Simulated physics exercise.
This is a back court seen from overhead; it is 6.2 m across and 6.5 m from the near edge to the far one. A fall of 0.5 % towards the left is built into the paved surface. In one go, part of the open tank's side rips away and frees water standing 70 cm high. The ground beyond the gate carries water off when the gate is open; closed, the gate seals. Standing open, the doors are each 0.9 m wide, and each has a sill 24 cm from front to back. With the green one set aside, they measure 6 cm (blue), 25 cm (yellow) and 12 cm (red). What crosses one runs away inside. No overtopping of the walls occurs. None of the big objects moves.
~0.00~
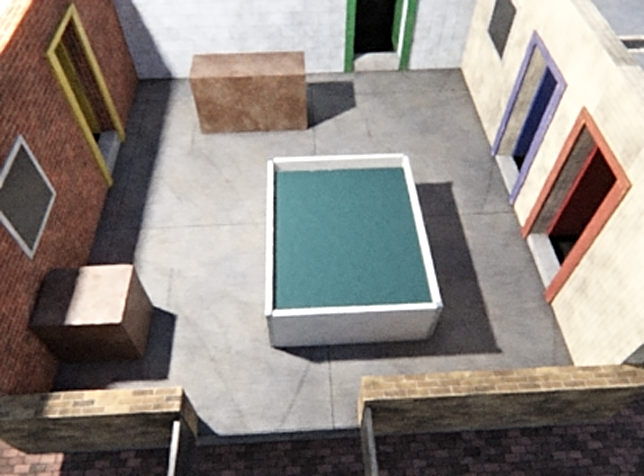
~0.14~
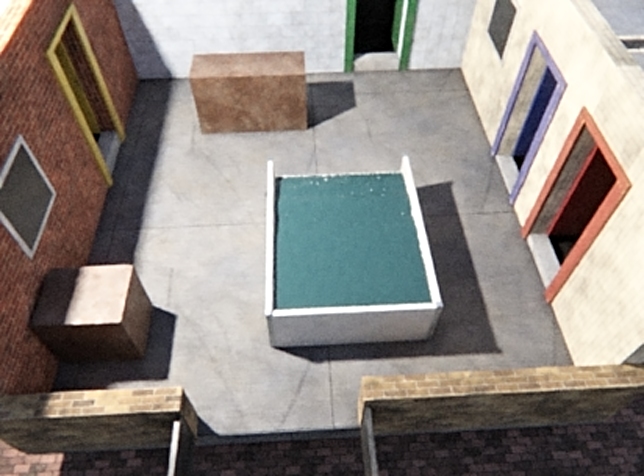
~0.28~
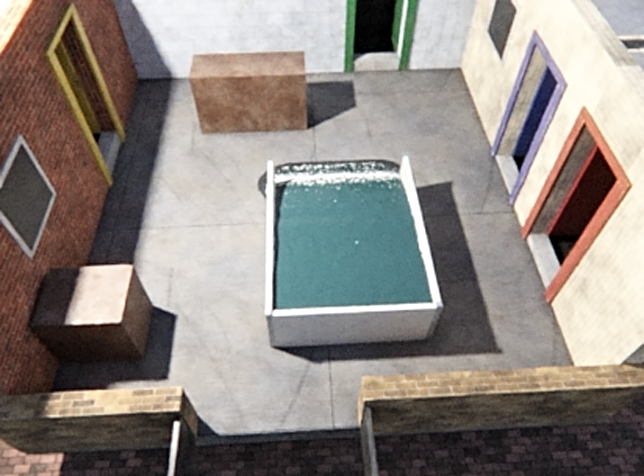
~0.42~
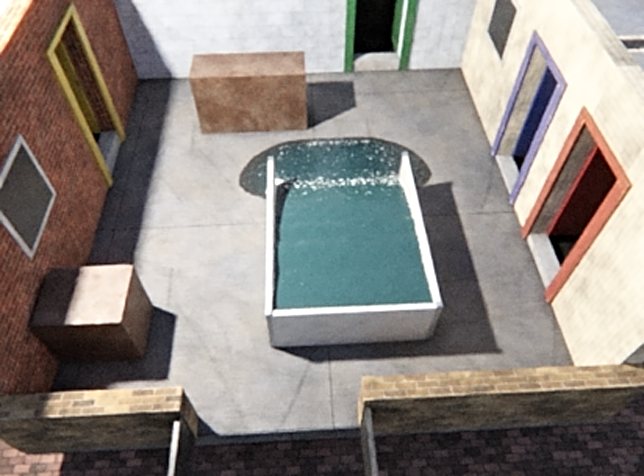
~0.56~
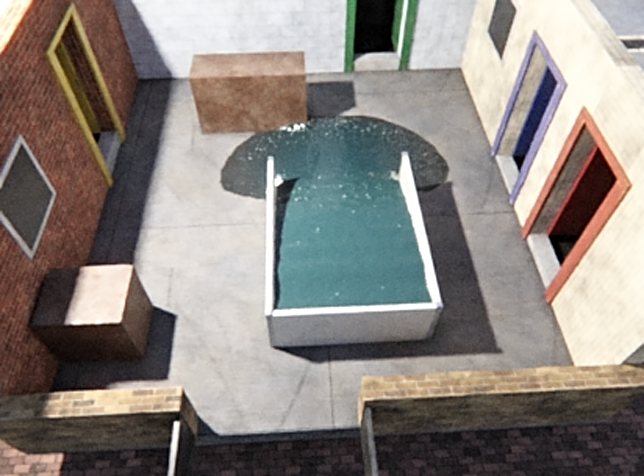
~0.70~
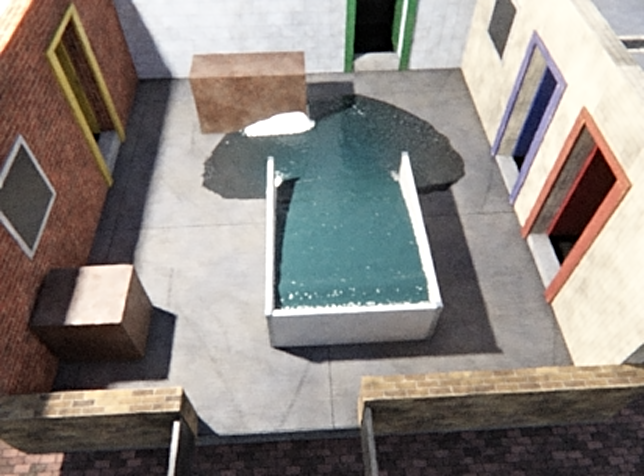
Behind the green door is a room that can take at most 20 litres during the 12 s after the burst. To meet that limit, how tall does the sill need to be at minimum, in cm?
At least 30 cm or so.
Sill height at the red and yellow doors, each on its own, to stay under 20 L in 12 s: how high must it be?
Close to 6.0 cm (red) and close to 19 cm (yellow).
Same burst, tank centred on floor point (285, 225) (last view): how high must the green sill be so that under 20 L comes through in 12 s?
About 19 centimetres.
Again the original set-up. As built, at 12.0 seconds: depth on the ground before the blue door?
Some 8.5 centimetres.
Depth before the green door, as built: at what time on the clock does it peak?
The level tops out near 2.4 seconds.
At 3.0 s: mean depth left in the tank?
The average depth is some 18 cm.
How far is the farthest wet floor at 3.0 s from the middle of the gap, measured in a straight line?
Near 4.8 m, more or less.
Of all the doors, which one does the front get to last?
Last in order comes the red door.
After 1.4 s water covers 35 % of the floor, deepest (42 cm) near (303, 135); 28 cm at the green door, 1 litre in over its 22 cm sill.
After 3.0 s water covers 55 % of the floor, deepest (44 cm) near (458, 68); 29 cm at the green door, 72 litres in over its 22 cm sill.
After 12.0 s water covers 100 % of the floor, deepest (14 cm) near (43, 423); 5 cm at the green door, 91 litres in over its 22 cm sill.
At the green door as built, the water arrived by 1.0 s and peaked near 34 cm at 2.4 s.
With a sill of 26.5 cm, 41 litres would have come in within the 12 s; with 36 cm, 2 litres. So under 20 litres takes about 30 cm.
